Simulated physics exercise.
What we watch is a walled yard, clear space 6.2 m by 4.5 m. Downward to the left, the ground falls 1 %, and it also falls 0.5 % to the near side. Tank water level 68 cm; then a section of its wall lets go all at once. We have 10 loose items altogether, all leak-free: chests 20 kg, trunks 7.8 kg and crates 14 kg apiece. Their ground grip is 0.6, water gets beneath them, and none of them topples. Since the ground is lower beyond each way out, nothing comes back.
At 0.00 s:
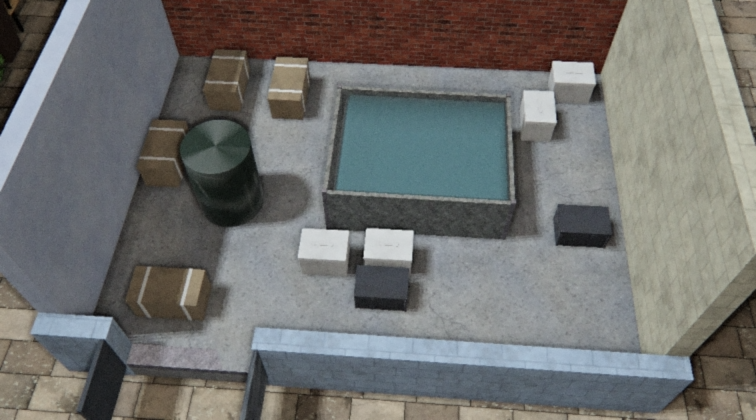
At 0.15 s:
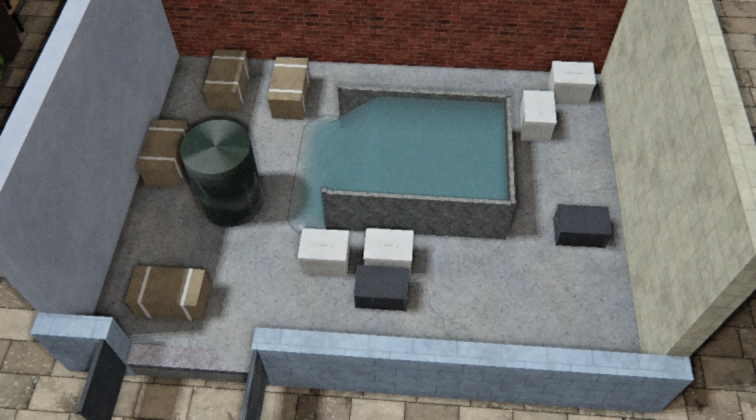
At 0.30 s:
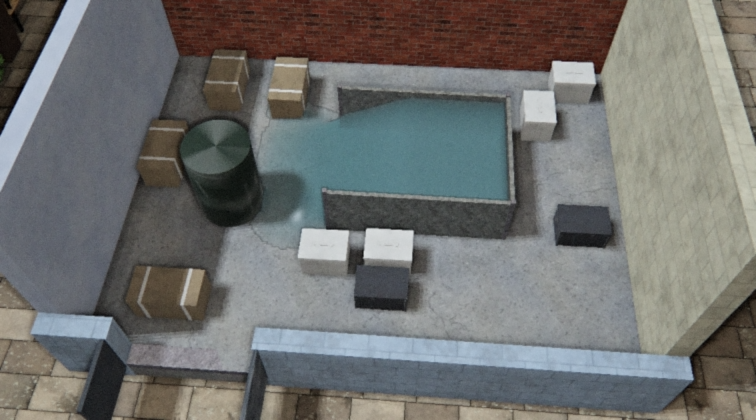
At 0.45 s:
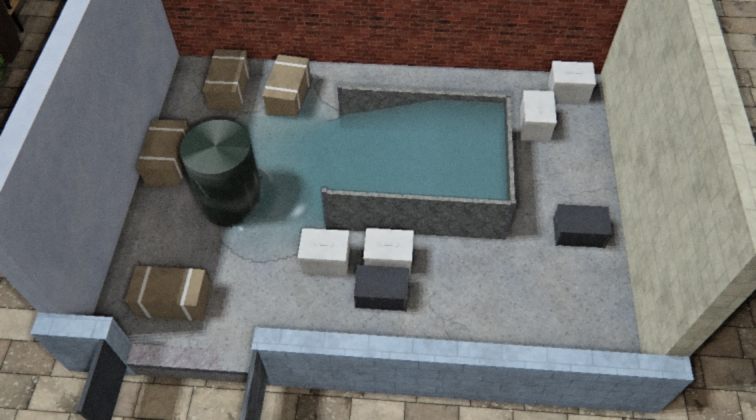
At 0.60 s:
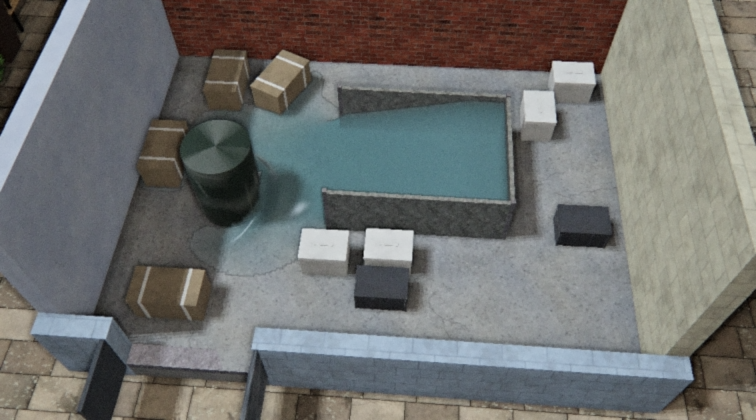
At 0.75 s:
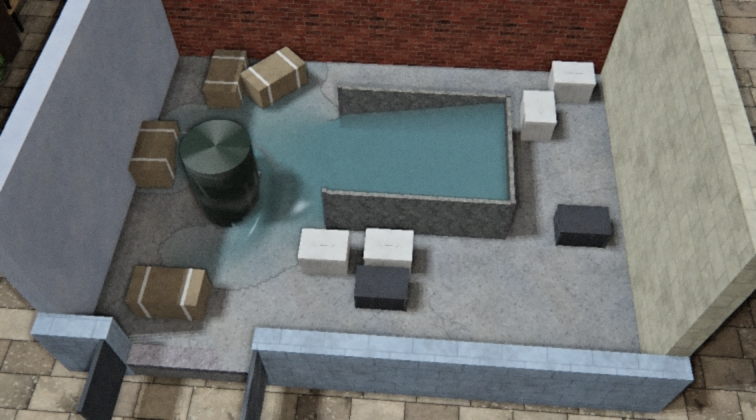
In a walled yard, the left side of a raised pool disappeared and water spread leftward across the floor around a dark green cylinder, turning one brown box near the back and slightly shifting another.
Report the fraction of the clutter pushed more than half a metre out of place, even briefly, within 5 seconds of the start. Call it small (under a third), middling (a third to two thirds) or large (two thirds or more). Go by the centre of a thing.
Middling, a third to two thirds.
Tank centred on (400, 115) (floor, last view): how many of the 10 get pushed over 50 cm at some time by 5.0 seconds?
That gives 4 of them.
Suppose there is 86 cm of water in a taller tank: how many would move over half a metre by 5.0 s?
Count under that change: 5.
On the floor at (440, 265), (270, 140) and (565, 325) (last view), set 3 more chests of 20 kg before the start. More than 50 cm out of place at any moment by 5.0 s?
In that order: Less, past it, short of it.
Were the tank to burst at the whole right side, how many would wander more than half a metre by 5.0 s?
In that case the number is 9.
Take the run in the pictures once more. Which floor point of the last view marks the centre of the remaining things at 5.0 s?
Around (459, 180).
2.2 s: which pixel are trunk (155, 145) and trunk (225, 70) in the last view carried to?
Near (166, 193) and (188, 37).
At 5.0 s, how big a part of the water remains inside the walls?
Roughly 76 percent.
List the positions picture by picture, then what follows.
A trunk at (288, 78) rests on the ground; a trunk at (162, 144), on the bottom; water covers 3.4 m2; 0 of 10 have shifted, in the first frame.
A trunk at (288, 78) rests on the ground; a trunk at (162, 144) rests on the ground; 4.3 m2 under water; 0 of 10 have shifted, in the second frame.
A trunk at (288, 78) rests on the ground; a trunk at (162, 144), on the bottom; water covers 5.5 m2; 0 of 10 have shifted, in the third frame.
A trunk at (286, 77), on the bottom, 4 cm from its start; a trunk at (162, 144) rests on the ground; water covers 6.4 m2; 0 of 10 have shifted, in the fourth frame.
A trunk at (280, 73), on the bottom, 15 cm from its start; a trunk at (162, 144) rests on the ground; water covers 7.7 m2; 1 of 10 have shifted, in the fifth frame.
A trunk at (273, 68) rests on the ground, 29 cm from its start; a trunk at (153, 145), on the bottom, 11 cm from its start; 9.1 m2 under water; 2 of 10 have shifted, in the sixth frame.
After 1.1 s 1 of 10 are over 50 cm from their spots; 0 afloat.
After 2.2 s 4 of 10 are over 50 cm from their spots; 1 afloat.
After 3.5 s 3 of 10 are over 50 cm from their spots; 3 afloat.
After 5.0 s 5 of 10 are over 50 cm from their spots, and 5 have been at some point; 3 afloat.
